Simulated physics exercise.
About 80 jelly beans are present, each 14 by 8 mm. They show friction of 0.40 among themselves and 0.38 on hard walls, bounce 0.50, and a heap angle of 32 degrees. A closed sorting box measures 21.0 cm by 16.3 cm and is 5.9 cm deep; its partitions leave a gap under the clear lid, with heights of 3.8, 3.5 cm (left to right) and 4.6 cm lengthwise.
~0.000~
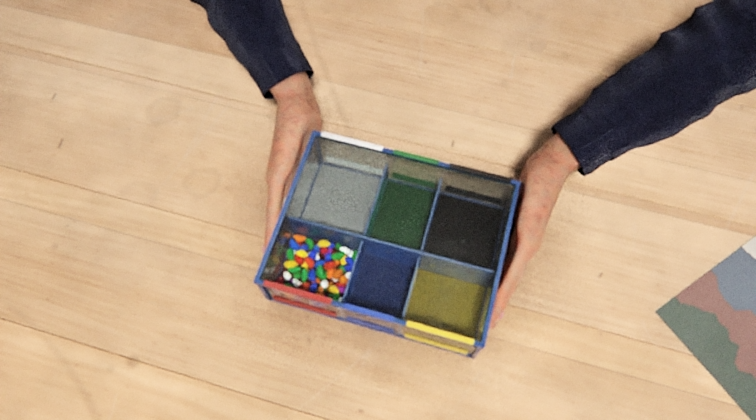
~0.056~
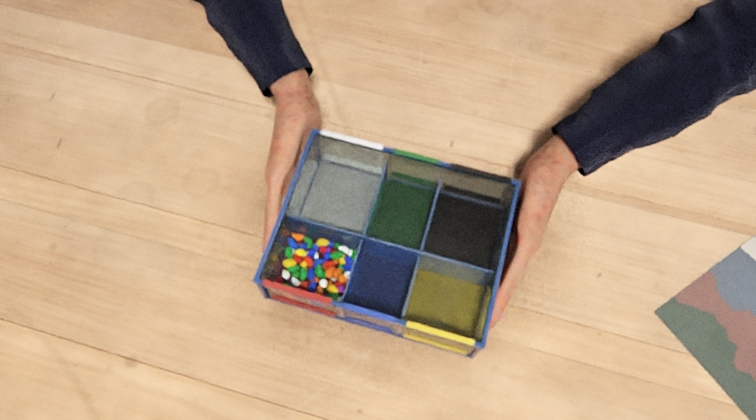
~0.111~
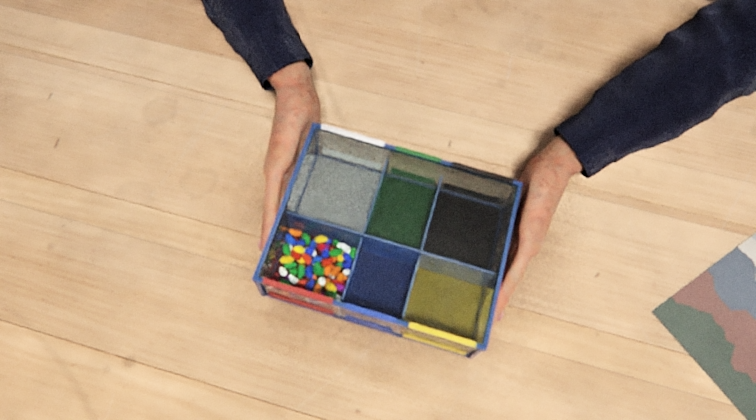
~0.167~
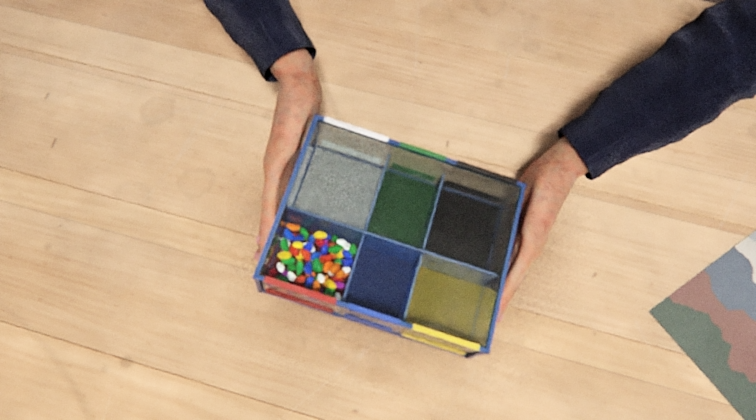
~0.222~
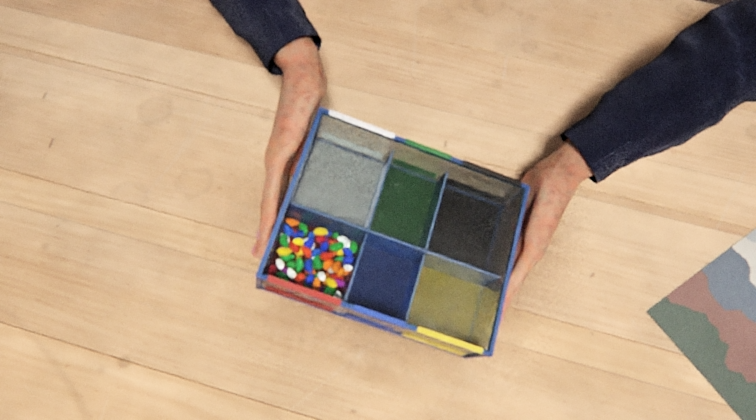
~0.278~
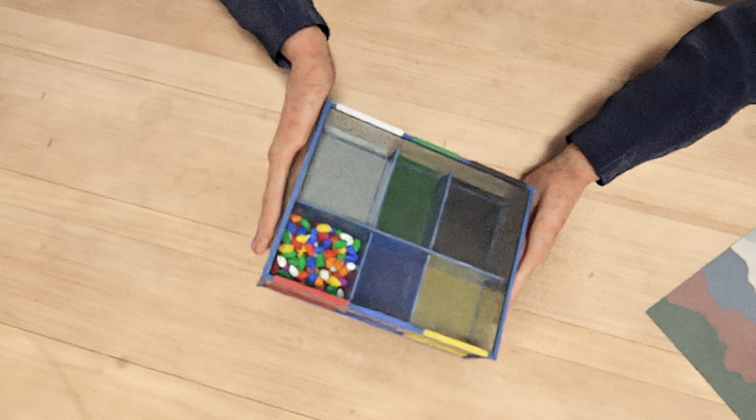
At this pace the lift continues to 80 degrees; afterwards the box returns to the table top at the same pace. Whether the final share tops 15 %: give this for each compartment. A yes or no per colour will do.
Red compartment: Yes. Blue compartment: No. Green compartment: No. Yellow compartment: Yes. White compartment: No. Black compartment: No.
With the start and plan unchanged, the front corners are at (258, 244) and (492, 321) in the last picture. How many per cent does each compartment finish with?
In per cent, the final split is red 80, blue 5, green 10, yellow 0, white 0, black 5.
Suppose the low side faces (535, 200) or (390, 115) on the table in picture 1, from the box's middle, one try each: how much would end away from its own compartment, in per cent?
Near 30 and 5 percent, in that order.
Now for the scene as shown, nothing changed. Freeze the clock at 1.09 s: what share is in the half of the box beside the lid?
Roughly 20 per cent.
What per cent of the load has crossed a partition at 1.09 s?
At that moment it's some 10 per cent.
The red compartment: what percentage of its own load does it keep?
70 per cent, roughly.
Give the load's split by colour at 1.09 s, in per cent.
Red 90 %, blue 10 %, green 0 %, yellow 0 %, white 0 %, black 0 %.
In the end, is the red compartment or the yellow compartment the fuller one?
The red one.
After 1.09 s, tilt 79 degrees; red 90 %, blue 10 %.
After 1.63 s, tilt 34 degrees; red 70 %, blue 10 %, yellow 20 %.
After 2.23 s, tilt 0 degrees; red 70 %, blue 10 %, yellow 20 %.
At rest (2.8 s), red 70 %, blue 10 %, green 0 %, yellow 20 %, white 0 %, black 0 %.
